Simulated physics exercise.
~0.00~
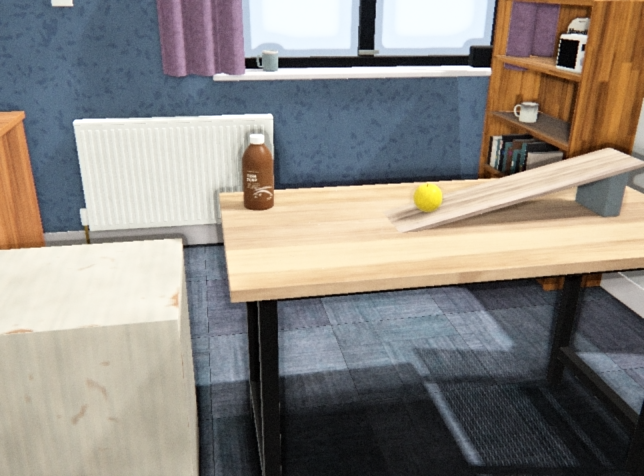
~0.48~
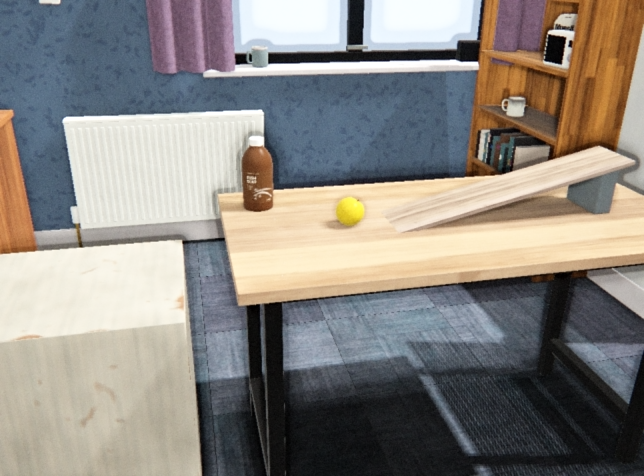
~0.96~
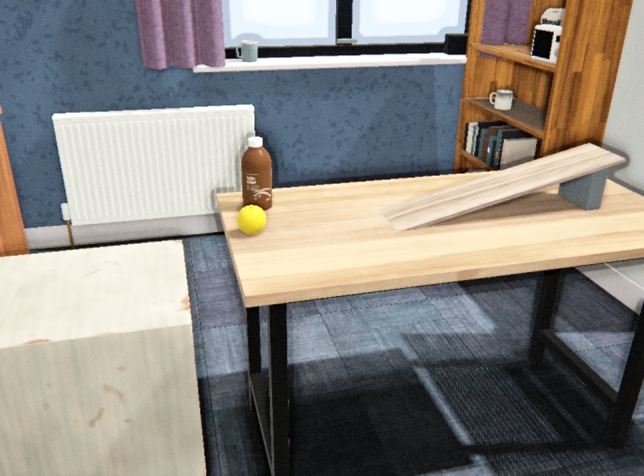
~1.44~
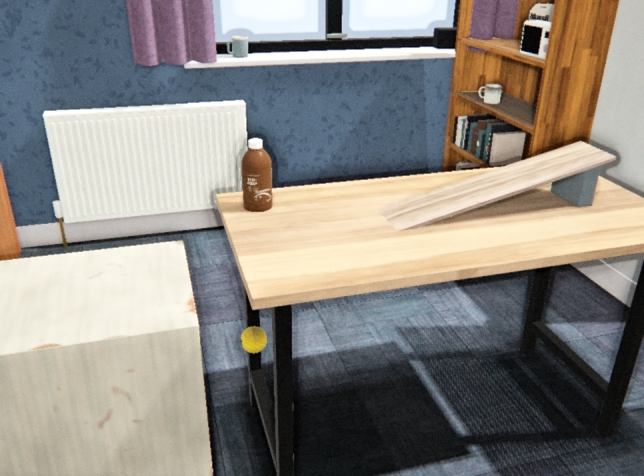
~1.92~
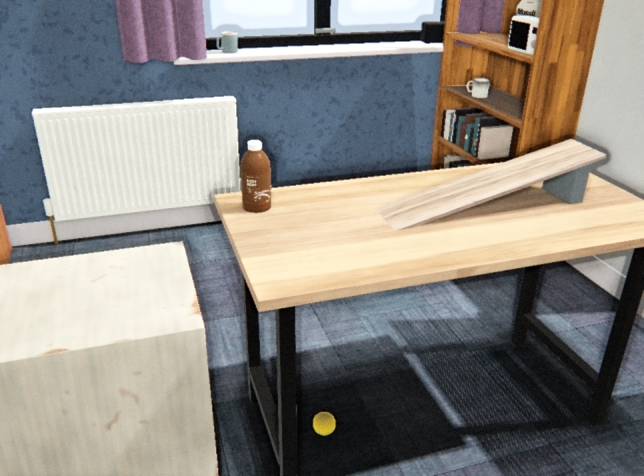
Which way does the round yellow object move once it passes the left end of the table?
It moves down, dropping into the gap between the table and the pale block.
